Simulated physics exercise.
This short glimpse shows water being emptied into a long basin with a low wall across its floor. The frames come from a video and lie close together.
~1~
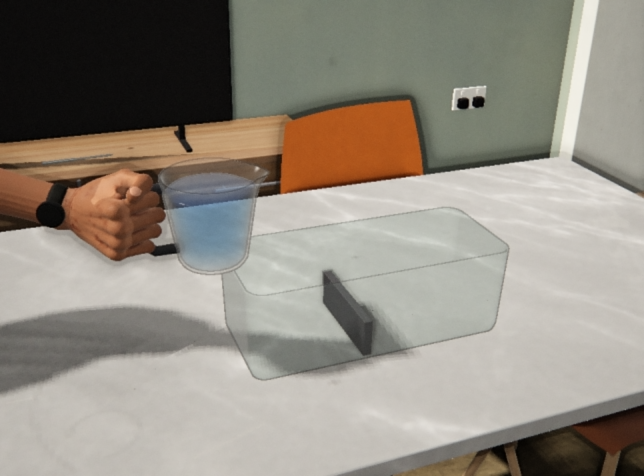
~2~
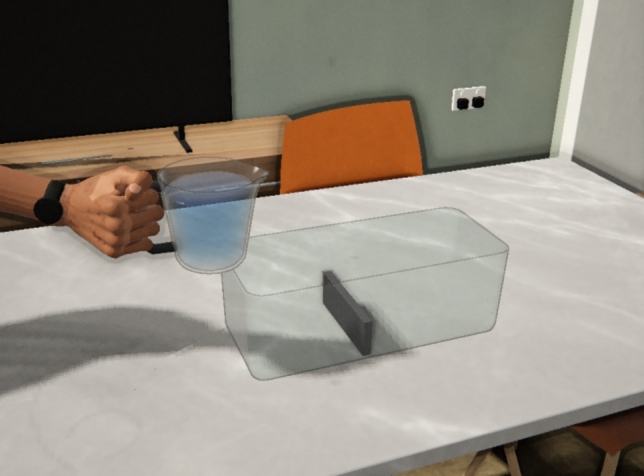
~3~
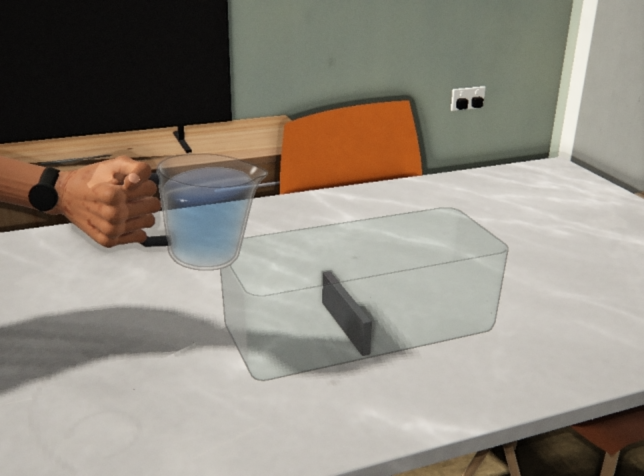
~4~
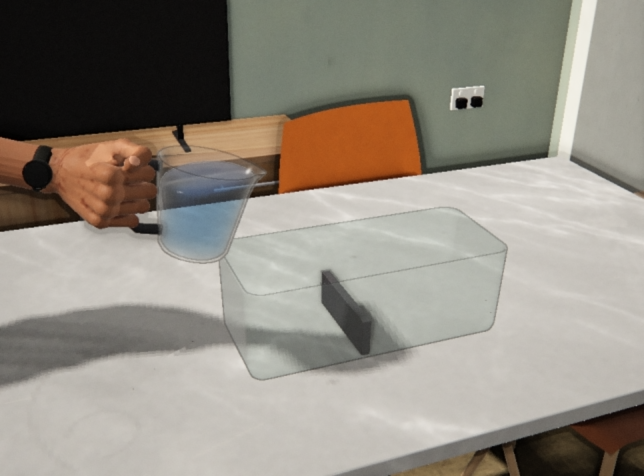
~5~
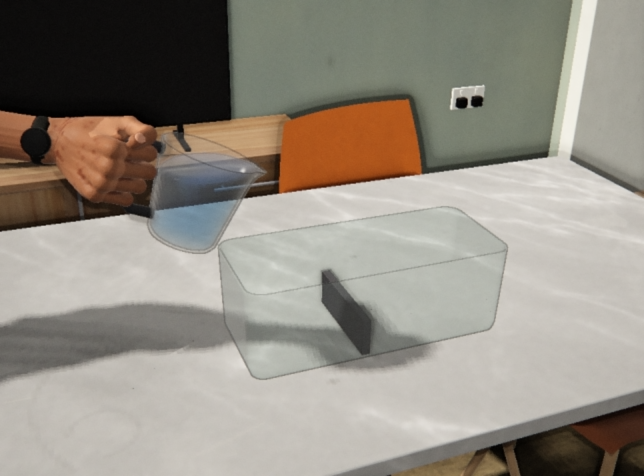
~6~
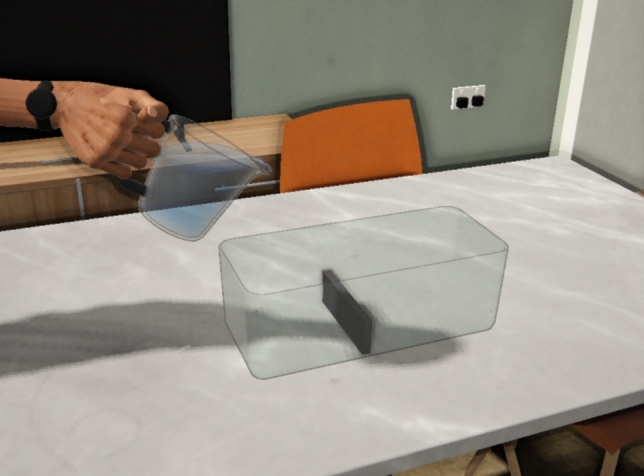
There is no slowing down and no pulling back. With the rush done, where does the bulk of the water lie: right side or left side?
The fullest part is on the right.
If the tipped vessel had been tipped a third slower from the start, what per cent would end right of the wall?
Some 40 per cent.
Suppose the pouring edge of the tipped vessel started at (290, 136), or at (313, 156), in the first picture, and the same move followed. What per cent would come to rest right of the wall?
Try one: 85 %; try two: 90 %.
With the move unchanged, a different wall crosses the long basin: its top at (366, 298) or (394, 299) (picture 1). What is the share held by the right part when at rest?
About 10 and 15 per cent.
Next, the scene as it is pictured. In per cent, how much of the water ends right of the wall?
That share comes out near 60 percent.
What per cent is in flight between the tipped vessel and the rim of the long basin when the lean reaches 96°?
About 35 per cent.
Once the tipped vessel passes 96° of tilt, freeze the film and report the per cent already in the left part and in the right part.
The left part holds around 15 percent, the right part 0 percent.
A moment on, the tilt is 96° and 51 per cent is still to pour, 13 is left of the wall and 0 right of it.
Next, the tilt is 114° and 3 per cent is still to pour, 29 is left of the wall and 50 right of it.
Then the tilt is 114° and 0 per cent is still to pour, 36 is left of the wall and 62 right of it.
Later the tilt is 114° and 0 per cent is still to pour, 37 is left of the wall and 62 right of it.
Finally, 37 per cent lies left of the wall, 62 right of it and 1 outside.
